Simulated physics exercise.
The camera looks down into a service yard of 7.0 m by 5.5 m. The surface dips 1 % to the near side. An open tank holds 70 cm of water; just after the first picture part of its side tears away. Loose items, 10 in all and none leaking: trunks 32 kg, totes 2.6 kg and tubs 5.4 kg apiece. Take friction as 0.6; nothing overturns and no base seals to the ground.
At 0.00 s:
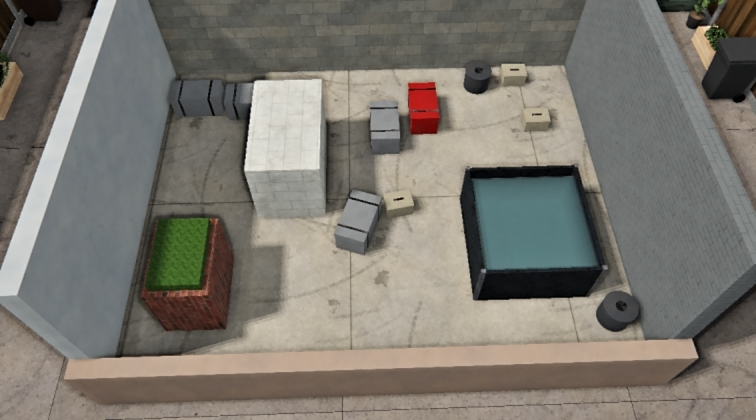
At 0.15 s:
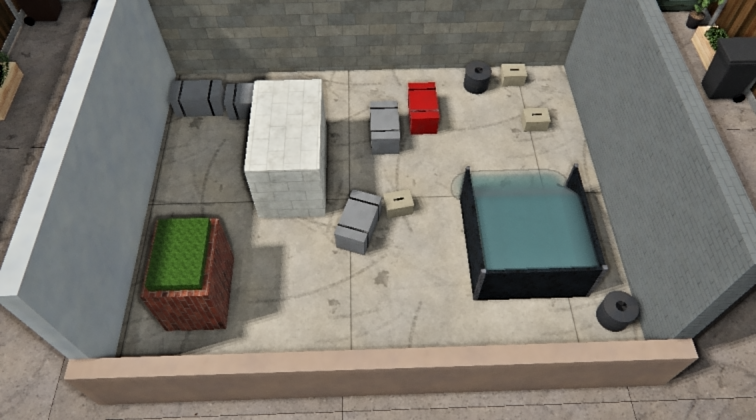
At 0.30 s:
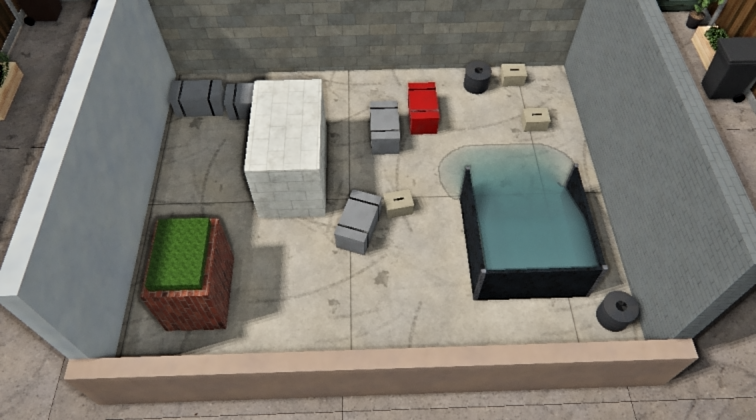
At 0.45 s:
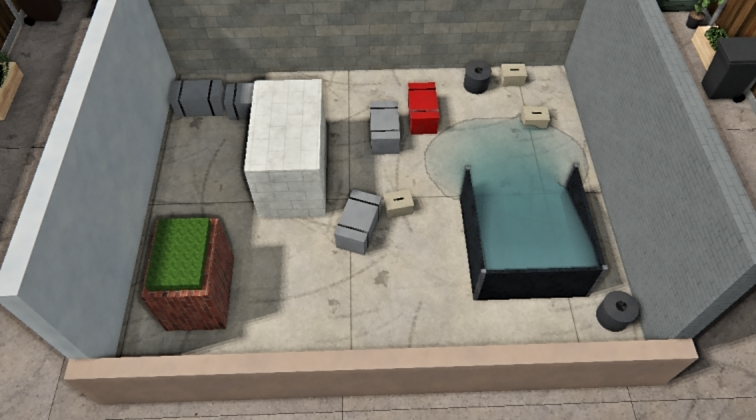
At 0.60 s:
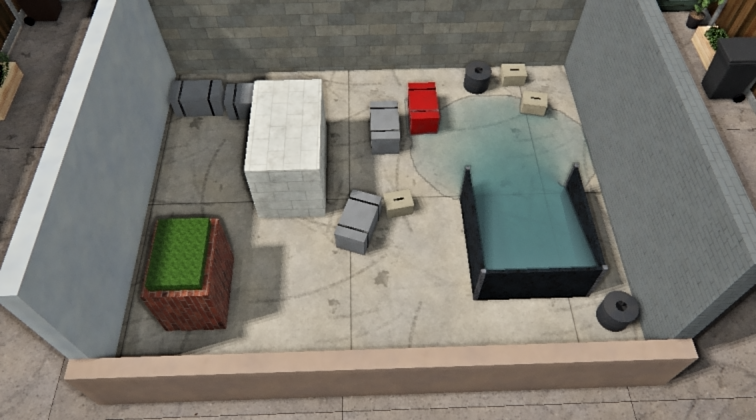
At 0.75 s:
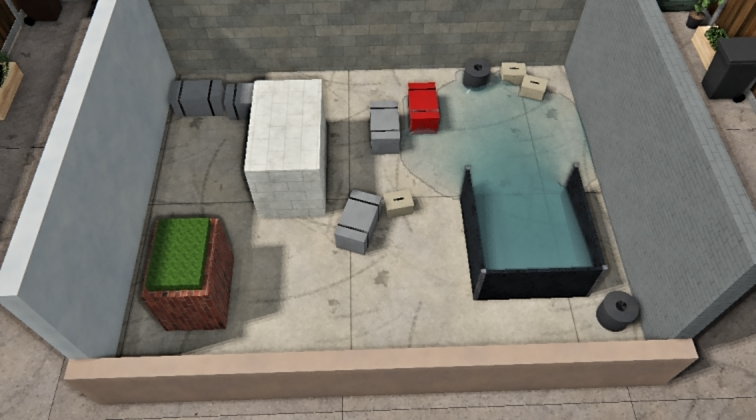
Water poured out of the far side of a dark open tank and spread across the yard floor toward the back wall, pushing a small beige tub backward while the red trunk stayed put.
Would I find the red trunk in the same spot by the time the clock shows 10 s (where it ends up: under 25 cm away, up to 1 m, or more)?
Red trunk ends far away.
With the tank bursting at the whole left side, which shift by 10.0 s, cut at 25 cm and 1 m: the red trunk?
Then the red trunk holds its place.
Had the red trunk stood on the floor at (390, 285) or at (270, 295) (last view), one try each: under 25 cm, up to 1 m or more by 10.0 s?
In turn: It barely shifts; it stays put.
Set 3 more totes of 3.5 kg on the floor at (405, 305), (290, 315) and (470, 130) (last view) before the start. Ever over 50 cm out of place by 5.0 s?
In turn: Short of it, under, more.
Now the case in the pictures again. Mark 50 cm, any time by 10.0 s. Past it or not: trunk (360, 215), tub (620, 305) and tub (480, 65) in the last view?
In that order: Short of it, over, past it.
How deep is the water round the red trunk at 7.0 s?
Roughly 8 cm.
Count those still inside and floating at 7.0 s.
At that moment 5.
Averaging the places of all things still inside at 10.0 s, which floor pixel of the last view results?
At about (314, 197).
After 2.0 s the red trunk is near (399, 75), 0.7 m from its start, afloat; 4 afloat.
After 4.5 s the red trunk is near (274, 82), 2.5 m from its start, aground; 3 afloat.
After 7.0 s the red trunk is near (209, 76), 3.6 m from its start, aground; 5 afloat.
After 10.0 s the red trunk is near (205, 80), 3.7 m from its start, aground; 5 afloat.
